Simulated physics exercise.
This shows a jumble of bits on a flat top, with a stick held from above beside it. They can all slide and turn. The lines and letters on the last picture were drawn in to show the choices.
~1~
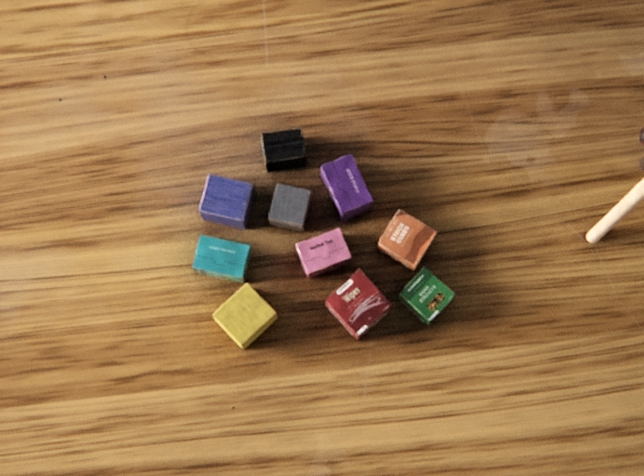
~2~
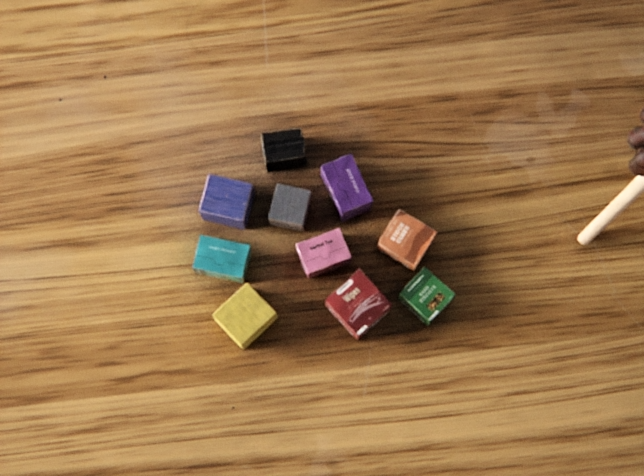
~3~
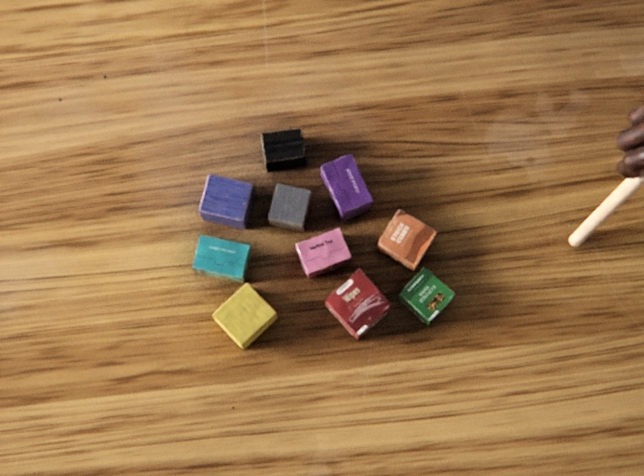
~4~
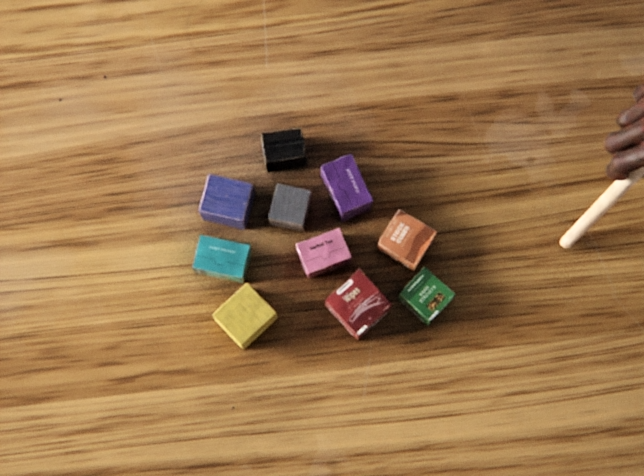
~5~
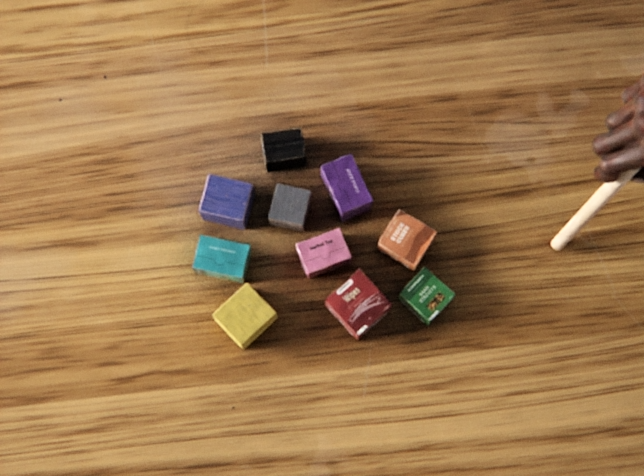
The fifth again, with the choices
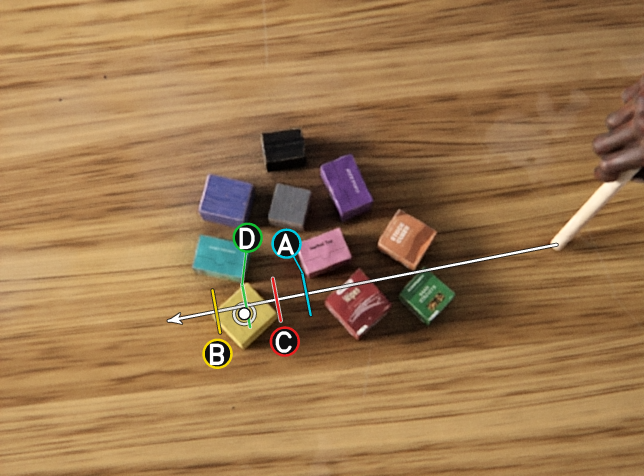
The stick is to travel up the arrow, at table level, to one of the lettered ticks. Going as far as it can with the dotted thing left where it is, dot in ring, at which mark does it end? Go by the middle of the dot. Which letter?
All is well up to C.
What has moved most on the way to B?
It is the yellow block.
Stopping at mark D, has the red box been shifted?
Yes.
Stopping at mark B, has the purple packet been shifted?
No.
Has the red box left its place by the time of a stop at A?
By then, yes.
On the copy, A at (307, 294); B at (216, 312); C at (277, 300); D at (246, 305); the arrow from (557, 245) to (168, 321); the white dot at (245, 313).
On C. First, foot of the stick (458, 264).
Then, foot of the stick (356, 284); green packet (416, 302); orange packet (397, 239).
Finally, foot of the stick (277, 300); red box (347, 320); green packet (416, 302); the dot is still in its ring.
By contrast, A keeps the dot in but is short; B shifts the dotted thing to (210, 340); D shifts the dotted thing to (225, 328).
